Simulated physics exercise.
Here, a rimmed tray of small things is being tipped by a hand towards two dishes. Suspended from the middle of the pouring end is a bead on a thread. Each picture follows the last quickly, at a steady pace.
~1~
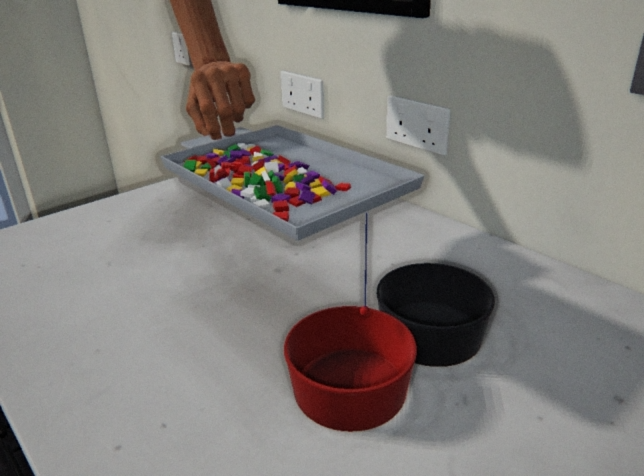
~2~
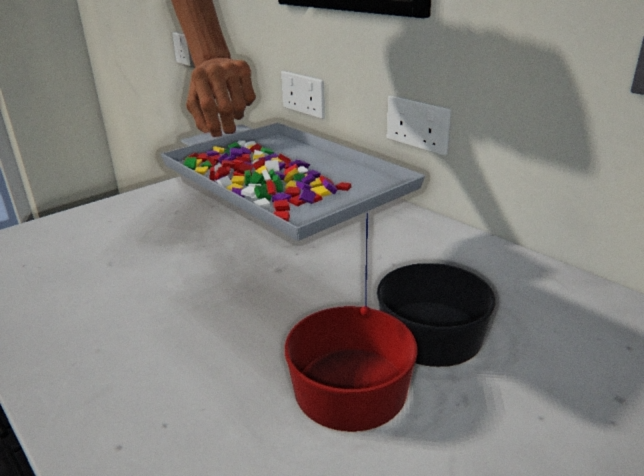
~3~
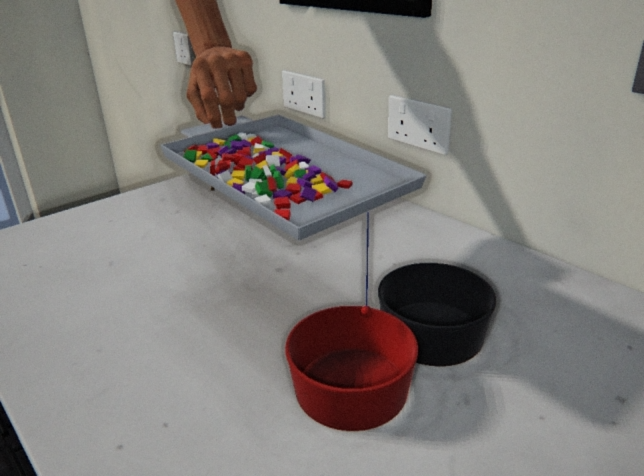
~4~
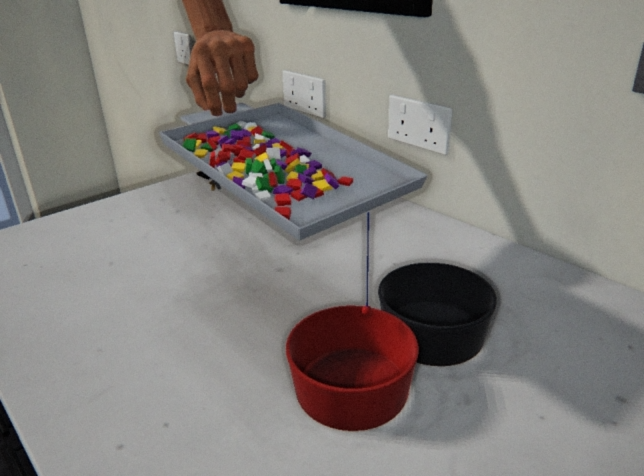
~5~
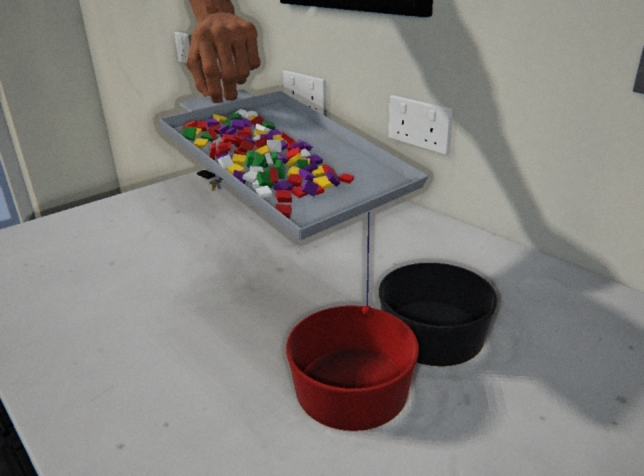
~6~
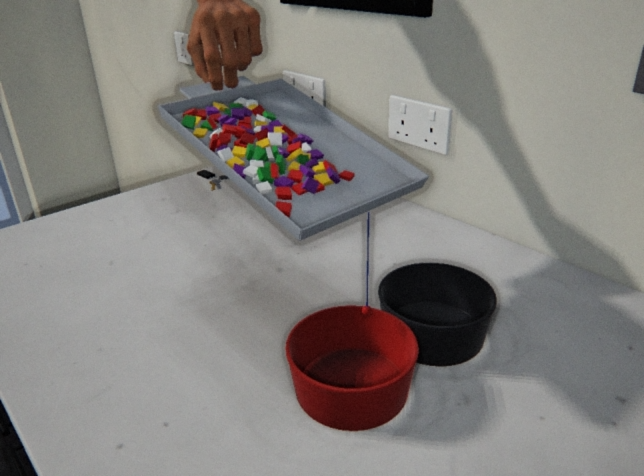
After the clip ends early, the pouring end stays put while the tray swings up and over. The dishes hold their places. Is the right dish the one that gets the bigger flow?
No.
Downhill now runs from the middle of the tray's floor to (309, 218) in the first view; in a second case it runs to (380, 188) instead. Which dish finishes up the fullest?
Results - the dish on the left side first, the dish on the right side second.
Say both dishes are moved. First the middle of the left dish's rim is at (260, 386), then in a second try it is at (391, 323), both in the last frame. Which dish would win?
First place: The rightmost dish. Second place: The leftmost dish.
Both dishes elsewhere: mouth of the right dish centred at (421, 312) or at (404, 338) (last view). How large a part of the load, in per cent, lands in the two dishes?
Roughly 90 %, then roughly 90 %.
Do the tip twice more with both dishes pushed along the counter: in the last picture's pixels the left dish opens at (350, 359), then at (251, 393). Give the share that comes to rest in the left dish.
The first try yields 70% and the second yields 0%.
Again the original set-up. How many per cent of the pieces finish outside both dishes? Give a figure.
I'd say around 30 per cent.
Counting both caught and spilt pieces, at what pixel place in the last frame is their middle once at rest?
Somewhere around (375, 393) in the last picture.
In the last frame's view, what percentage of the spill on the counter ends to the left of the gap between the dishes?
That's roughly 20 per cent of the pieces.
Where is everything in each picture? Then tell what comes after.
Corners of the pouring end at (297, 226) and (420, 175), level; middle of the load at (261, 174), mosaic tiles; left dish at (397, 396); right dish at (480, 335); bead on its thread at (365, 311), in the first frame.
Corners of the pouring end at (298, 226) and (421, 175), level; middle of the load at (261, 172), in the second frame.
Corners of the pouring end at (299, 226) and (422, 175), tipped barely, level across its low end; middle of the load at (262, 167), in the third frame.
Corners of the pouring end at (300, 226) and (423, 175), tipped a little, level across its low end; middle of the load at (262, 160), in the fourth frame.
Corners of the pouring end at (301, 227) and (425, 175), tipped a little, level across its low end; middle of the load at (263, 152), in the fifth frame.
Corners of the pouring end at (301, 228) and (425, 176), tipped a little, level across its low end; middle of the load at (263, 145); left dish at (398, 396); right dish at (482, 335), in the sixth frame.
Soon after the last picture, tray tipped steeply; nearly all on the tray; a small part in the air.
A little later, tray tipped right over; about half on the tray; about a quarter in the left dish; a small part in the right dish; a small part outside both; a stray few in the air.
Later still, tray tipped past a quarter turn; about two thirds in the left dish; a small part in the right dish; about a quarter outside both; a stray few in the air.
At rest, tray tipped past a quarter turn; about two thirds in the left dish; a small part in the right dish; about a quarter outside both; a stray few in the air.
